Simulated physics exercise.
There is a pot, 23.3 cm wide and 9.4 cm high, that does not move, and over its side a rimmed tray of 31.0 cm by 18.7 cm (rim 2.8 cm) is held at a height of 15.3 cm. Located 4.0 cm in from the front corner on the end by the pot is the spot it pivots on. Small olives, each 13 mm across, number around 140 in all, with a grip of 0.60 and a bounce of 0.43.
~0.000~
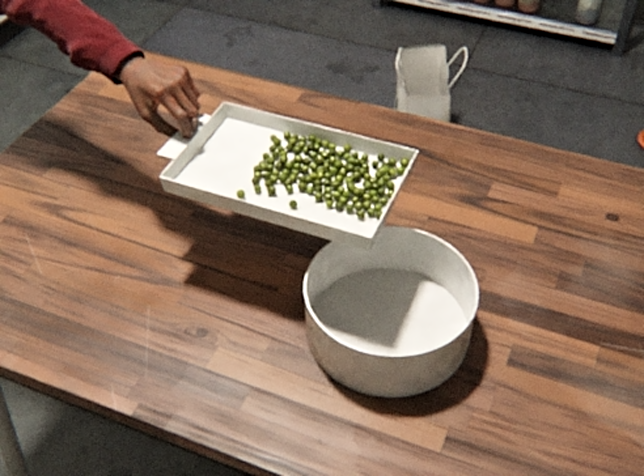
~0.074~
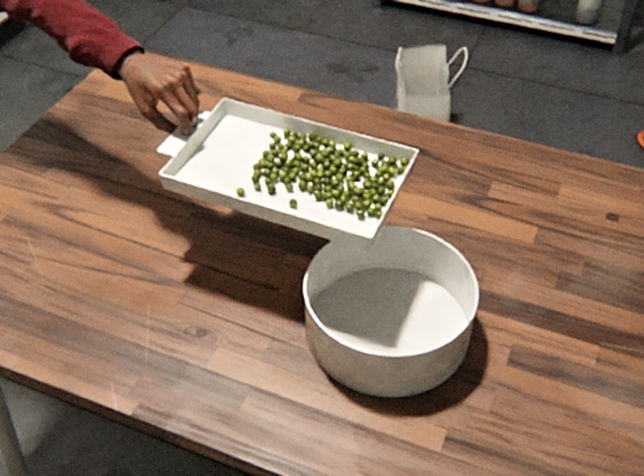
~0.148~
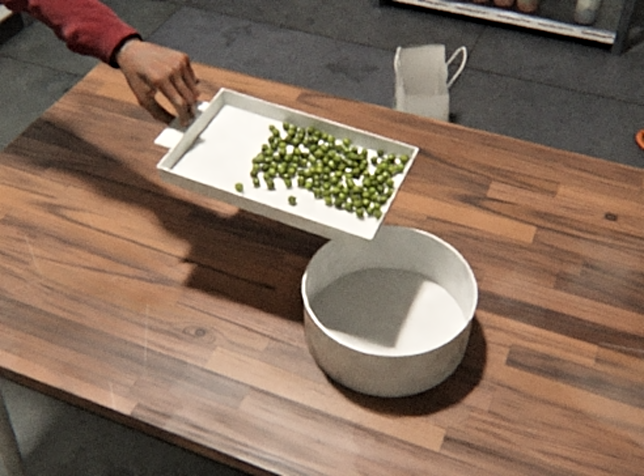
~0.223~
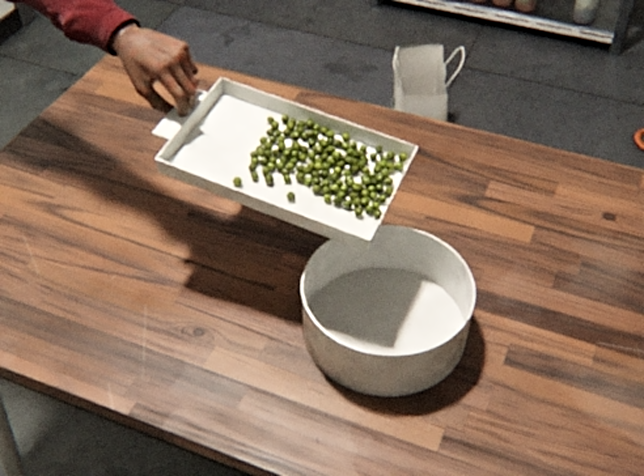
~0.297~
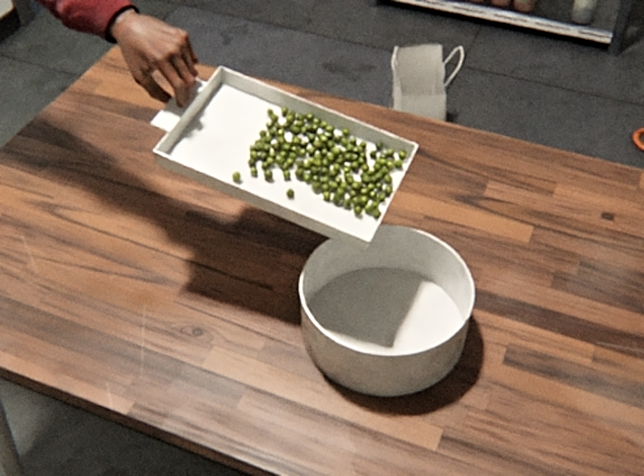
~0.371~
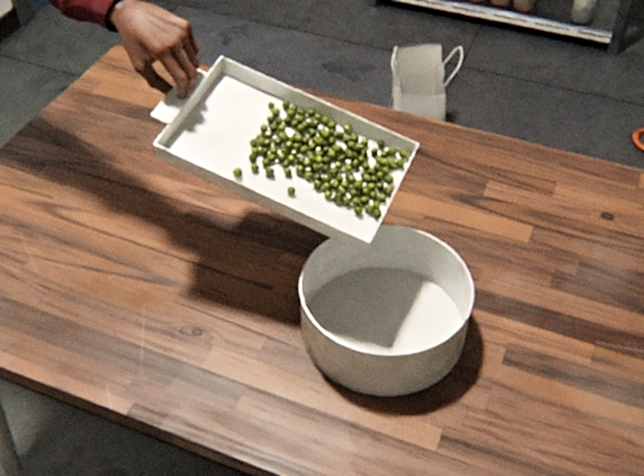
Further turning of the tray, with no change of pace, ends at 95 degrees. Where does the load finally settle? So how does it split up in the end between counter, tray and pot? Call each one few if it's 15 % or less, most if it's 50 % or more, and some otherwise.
I'd say counter few, left on the tray few, pot most.
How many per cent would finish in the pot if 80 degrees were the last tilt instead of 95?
Roughly 25 percent.
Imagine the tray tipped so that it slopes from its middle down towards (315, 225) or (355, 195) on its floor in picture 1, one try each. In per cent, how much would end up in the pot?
I'd put it at about 90 per cent for the first tilt and about 45 per cent for the second.
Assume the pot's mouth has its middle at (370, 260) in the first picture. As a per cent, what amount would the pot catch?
Estimate: ~ 90 %.
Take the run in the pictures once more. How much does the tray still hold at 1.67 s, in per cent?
Something like 100 percent, roughly.
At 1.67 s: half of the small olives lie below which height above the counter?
Roughly 22 centimetres.
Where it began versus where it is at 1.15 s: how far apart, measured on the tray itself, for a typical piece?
About 6 cm.
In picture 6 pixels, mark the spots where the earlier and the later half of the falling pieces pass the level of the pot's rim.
(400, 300) first, (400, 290) later, roughly.
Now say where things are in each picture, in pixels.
The first frame shows tray tilt 0 degrees, front corners at (162, 176) and (370, 236); middle of the pieces at (328, 177); pot at (391, 286).
The second frame shows tray tilt 1 degrees, front corners at (162, 173) and (370, 236); middle of the pieces at (328, 175).
The third frame shows tray tilt 4 degrees, front corners at (160, 166) and (370, 237), lowest corner right front; middle of the pieces at (327, 172).
The fourth frame shows tray tilt 8 degrees, front corners at (158, 158) and (369, 238), lowest corner right front; middle of the pieces at (326, 168).
The fifth frame shows tray tilt 11 degrees, front corners at (156, 150) and (368, 239), lowest corner right front; middle of the pieces at (325, 164).
The sixth frame shows tray tilt 15 degrees, front corners at (156, 143) and (369, 241), lowest corner right front; middle of the pieces at (326, 161); pot at (386, 285). Its pace works out near 50 degrees a second.
Then, at 1.15 s, tilt 52 degrees; the tray holds 100 %, the pot 0 %.
Then, at 1.67 s, tilt 77 degrees; the tray holds 100 %, the pot 0 %.
Then, at 2.26 s, tilt 95 degrees; the tray holds 35 %, the pot 55 %.
At rest (3.3 s), counter 0 %, tray 5 %, pot 95 %.
